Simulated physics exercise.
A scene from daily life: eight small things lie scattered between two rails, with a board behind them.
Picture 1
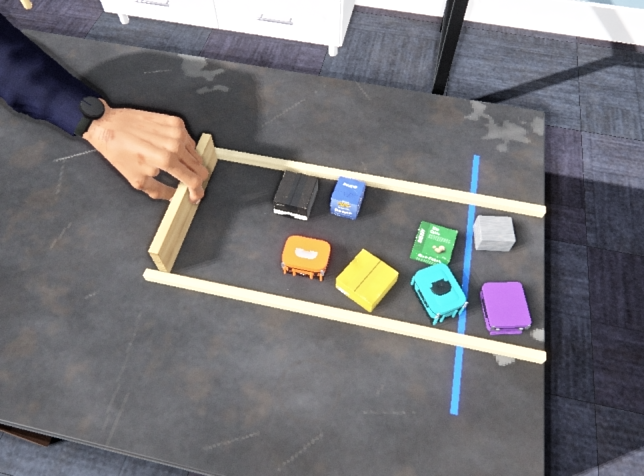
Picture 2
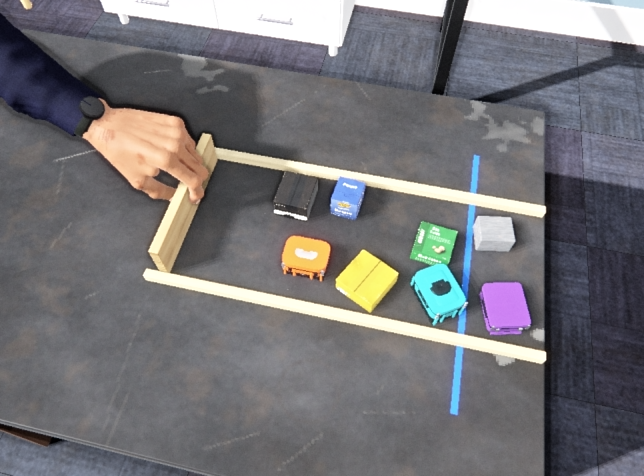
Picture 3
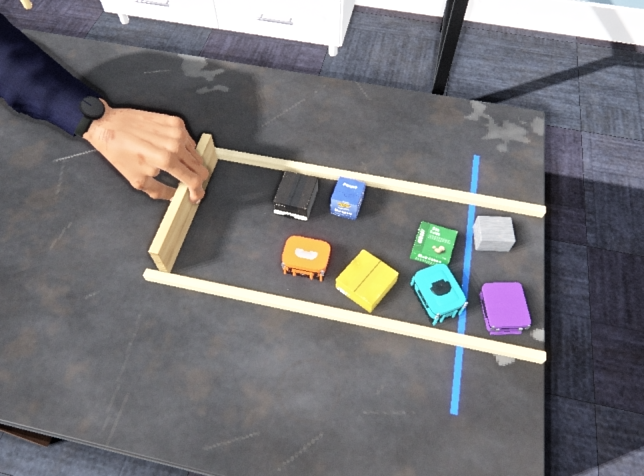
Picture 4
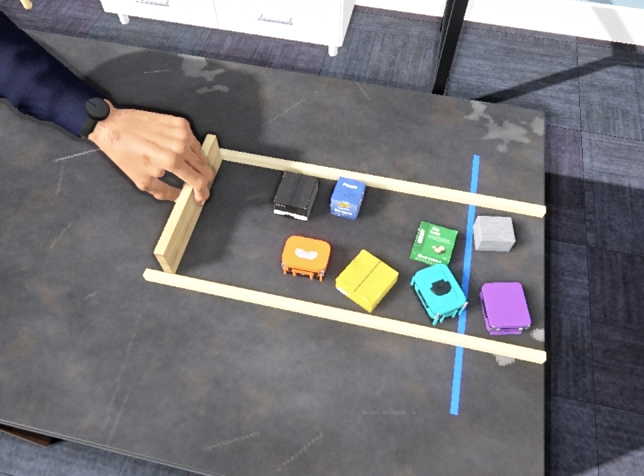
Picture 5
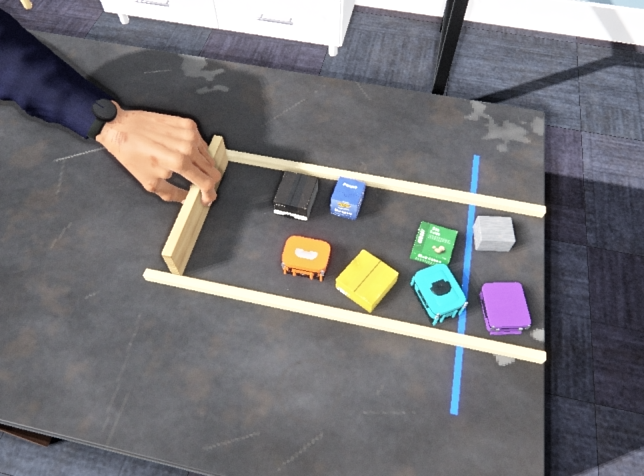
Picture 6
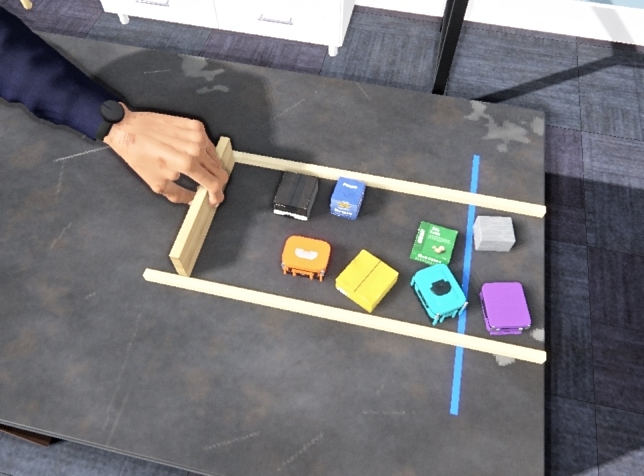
A hand held a wooden board still between two rails on a dark table, then slid it slightly right toward eight scattered small boxes and cases, which stayed where they were.
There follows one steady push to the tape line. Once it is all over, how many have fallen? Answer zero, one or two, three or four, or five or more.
When it is over, three or four have fallen.
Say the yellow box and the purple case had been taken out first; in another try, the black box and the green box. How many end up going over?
The first count is 1 and the second is 2.
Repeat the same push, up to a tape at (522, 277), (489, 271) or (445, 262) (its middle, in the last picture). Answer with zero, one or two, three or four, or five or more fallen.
Results per position - at least five / three or four / either one or two.
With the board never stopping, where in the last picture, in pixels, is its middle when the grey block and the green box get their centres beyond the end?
When the grey block crosses, the middle is near (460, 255); when the green box crosses, near (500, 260).
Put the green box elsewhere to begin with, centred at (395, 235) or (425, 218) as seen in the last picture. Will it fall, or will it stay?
The green box stays in place, then drops away.
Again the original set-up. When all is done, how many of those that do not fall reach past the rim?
The count is 1.
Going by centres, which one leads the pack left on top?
Foremost is the yellow box.
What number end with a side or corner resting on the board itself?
Counting them up gives 2.
Soon after, none off yet; purple case at rest near (503, 308); grey block at rest near (494, 234); turquoise case at rest near (438, 294).
In the end, the number that fall off is three or four; gone, turquoise case, grey block and purple case.
